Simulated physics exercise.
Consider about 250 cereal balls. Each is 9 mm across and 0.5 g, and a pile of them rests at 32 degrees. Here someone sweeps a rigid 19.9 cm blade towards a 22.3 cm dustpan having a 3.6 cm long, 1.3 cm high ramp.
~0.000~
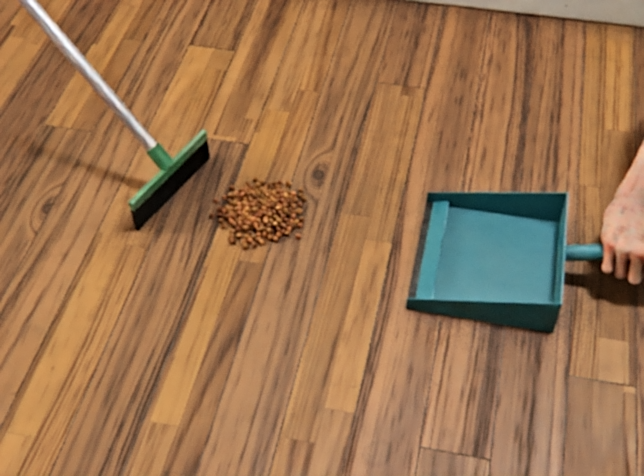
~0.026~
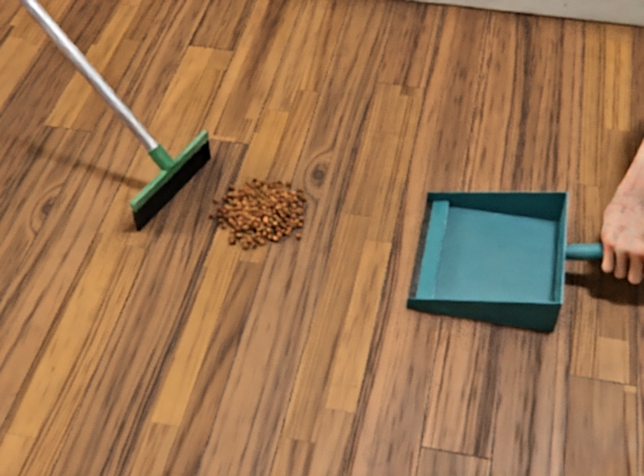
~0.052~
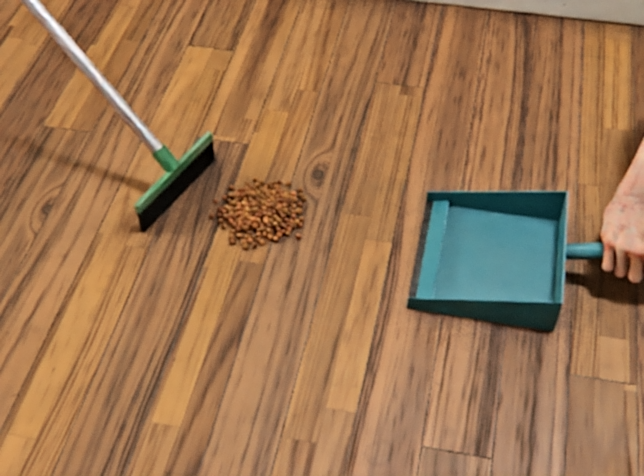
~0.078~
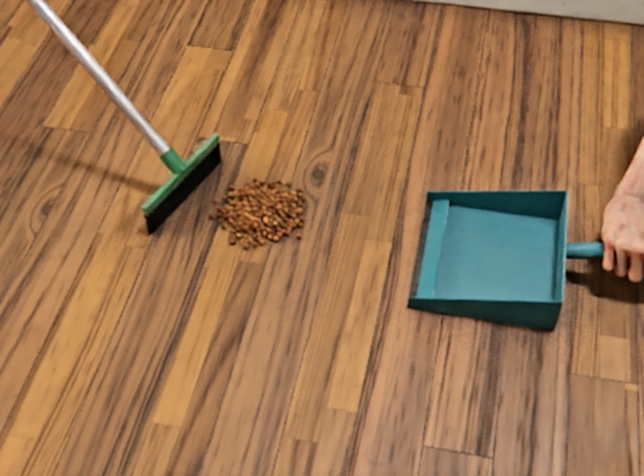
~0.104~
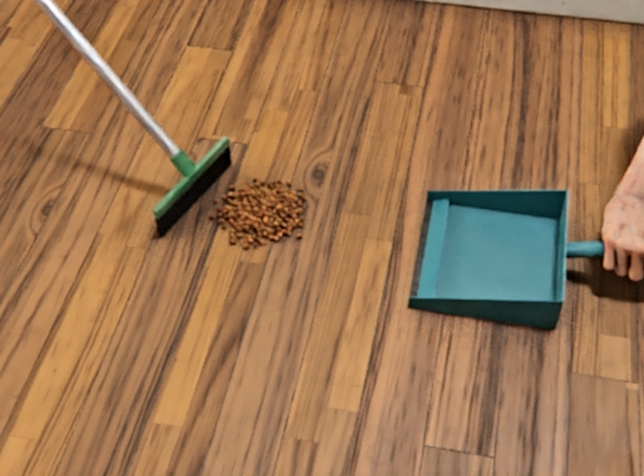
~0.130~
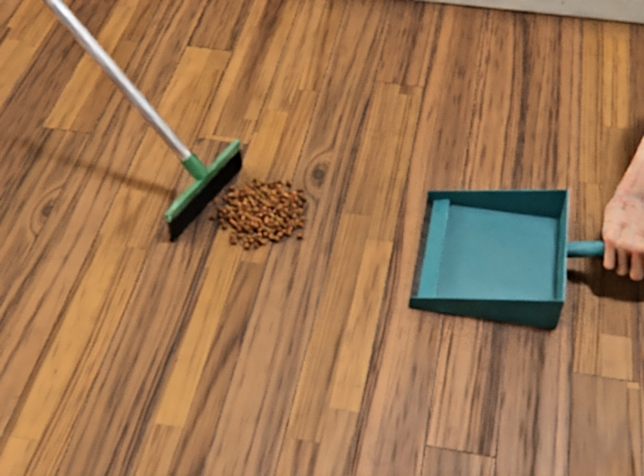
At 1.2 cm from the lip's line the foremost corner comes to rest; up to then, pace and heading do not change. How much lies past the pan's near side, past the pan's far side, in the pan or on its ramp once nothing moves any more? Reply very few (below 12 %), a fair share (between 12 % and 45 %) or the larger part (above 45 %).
Near side - a fair share; far side - very few; pan - a fair share.
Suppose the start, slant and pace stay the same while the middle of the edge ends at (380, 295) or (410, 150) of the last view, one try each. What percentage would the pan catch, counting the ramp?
I'd expect around 25 percent, then around 0 percent.
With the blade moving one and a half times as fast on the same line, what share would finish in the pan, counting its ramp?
It would come to roughly 45 percent.
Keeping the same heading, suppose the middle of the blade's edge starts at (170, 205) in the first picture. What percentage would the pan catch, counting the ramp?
I'd put it at around 25 per cent.
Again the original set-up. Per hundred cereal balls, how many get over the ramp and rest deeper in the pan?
Some 5 per cent.
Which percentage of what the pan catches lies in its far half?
I'd put it near 60 per cent.
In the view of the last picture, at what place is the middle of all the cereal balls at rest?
Roughly pixel (409, 261).
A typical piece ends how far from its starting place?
Median shift: Approx. 26 cm.
After 0.33 s, middle of the blade 20 cm from the lip; 0 % over the lip, far side 5 %, near side 0 %.
After 0.47 s, middle of the blade 10 cm from the lip; 0 % over the lip, far side 5 %, near side 5 %.
After 0.73 s, middle of the blade 5 cm from the lip; 20 % over the lip, far side 5 %, near side 15 %.
By 1.1 s all is still; near side 15 %, far side 5 %, pan 20 %, in front of the lip or behind the blade 55 %.
